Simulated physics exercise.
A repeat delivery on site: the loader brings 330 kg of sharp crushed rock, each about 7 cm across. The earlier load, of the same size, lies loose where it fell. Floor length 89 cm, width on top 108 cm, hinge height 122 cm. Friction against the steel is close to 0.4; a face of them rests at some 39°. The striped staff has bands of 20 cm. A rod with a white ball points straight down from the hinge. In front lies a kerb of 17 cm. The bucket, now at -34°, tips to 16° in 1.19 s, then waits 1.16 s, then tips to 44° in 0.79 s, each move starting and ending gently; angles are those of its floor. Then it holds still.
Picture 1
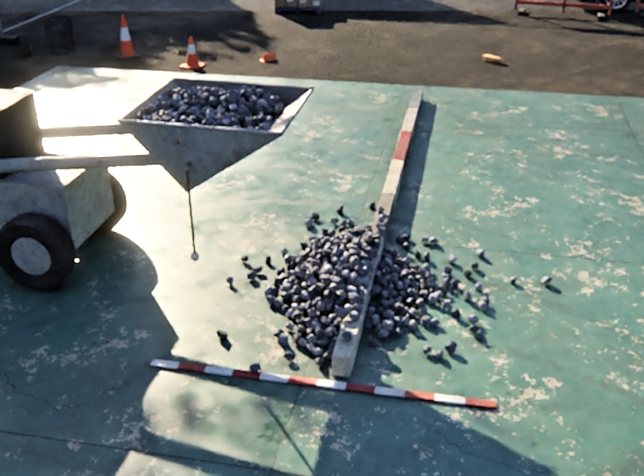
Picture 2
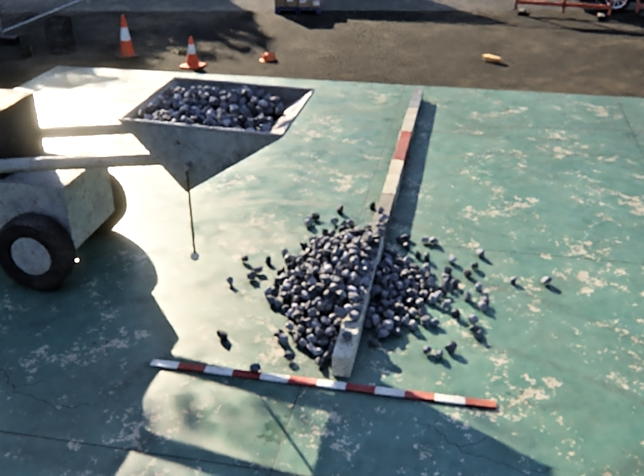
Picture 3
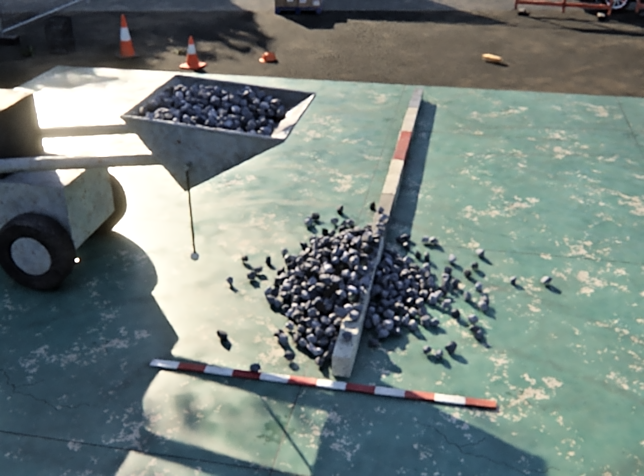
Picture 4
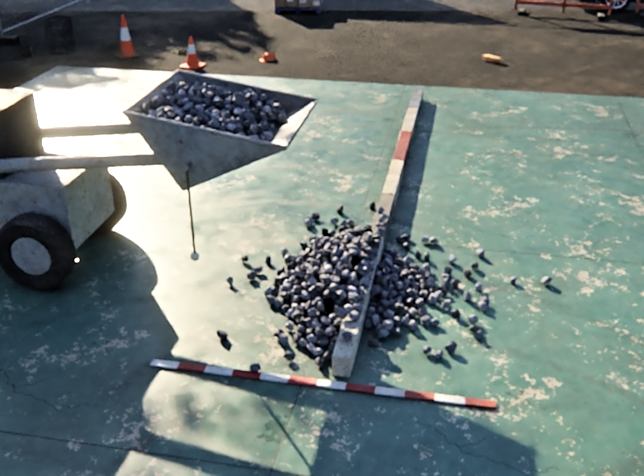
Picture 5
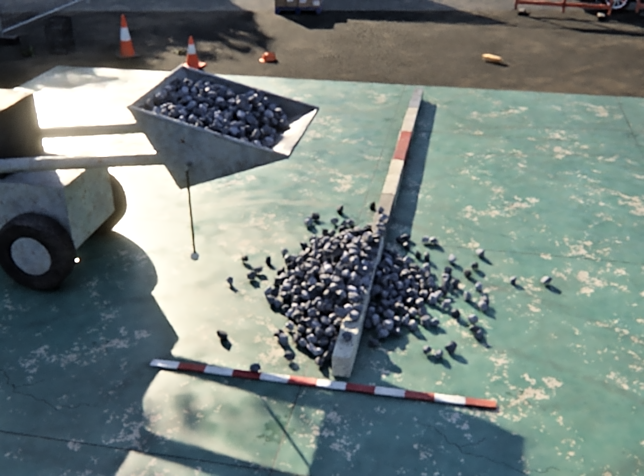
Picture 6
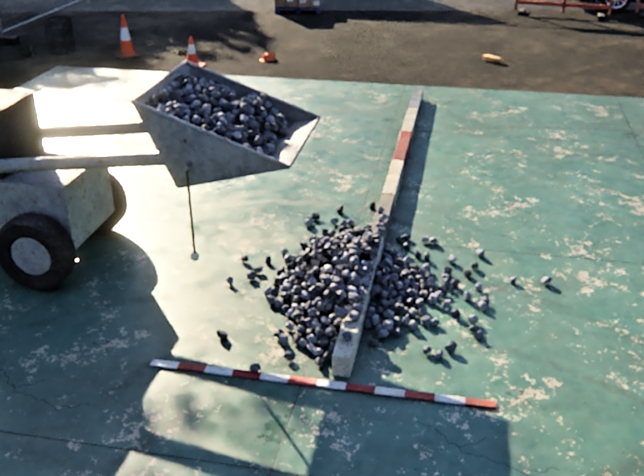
The loader's bucket of dark stones slowly tilts its front lip down toward the right.
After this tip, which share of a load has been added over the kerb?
Roughly 1 per cent of a load more.
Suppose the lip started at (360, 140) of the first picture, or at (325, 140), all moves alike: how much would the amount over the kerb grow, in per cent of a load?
About 70 and 25 per cent.
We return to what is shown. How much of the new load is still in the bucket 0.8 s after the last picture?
Roughly 100 per cent is still inside.
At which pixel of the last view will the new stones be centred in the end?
Their middle is at about (296, 264).
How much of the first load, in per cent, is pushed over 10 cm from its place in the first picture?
Roughly 5 per cent of them.
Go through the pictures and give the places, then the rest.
Lip at (282, 134), floor tilted -34°, highest stones at (230, 94). The earlier load is highest near (354, 248), 31 cm above ground level, 78 % on this side of the kerb, 22 % over the kerb, in the first frame.
Lip at (282, 136), floor tilted -33°, highest stones at (231, 95), in the second frame.
Lip at (284, 141), floor tilted -30°, highest stones at (197, 95), in the third frame.
Lip at (286, 148), floor tilted -26°, highest stones at (183, 93), in the fourth frame.
The bucket is at -21°, its lip at (288, 157); the top of the load is at (179, 88), in the fifth frame.
The bucket is at -15°, its lip at (290, 167); the top of the load is at (183, 84), in the sixth frame.
Then, 0.4 s after the last picture the floor is at 8°; in per cent of one load, 100 in the bucket, 78 on this side of the kerb, 22 over the kerb; the foremost stones are at (493, 295).
Then, 0.8 s after the last picture the floor is at 16°; in per cent of one load, 100 in the bucket, 78 on this side of the kerb, 22 over the kerb; the foremost stones are at (493, 295).
Then, 3.1 s after the last picture the floor is at 44°; in per cent of one load, 0 in the bucket, 177 on this side of the kerb, 22 over the kerb; the foremost stones are at (493, 295).
Then, 5.7 s after the last picture the floor is at 44°; in per cent of one load, 0 in the bucket, 177 on this side of the kerb, 23 over the kerb; the foremost stones are at (493, 295). Net gain over the kerb, 1.
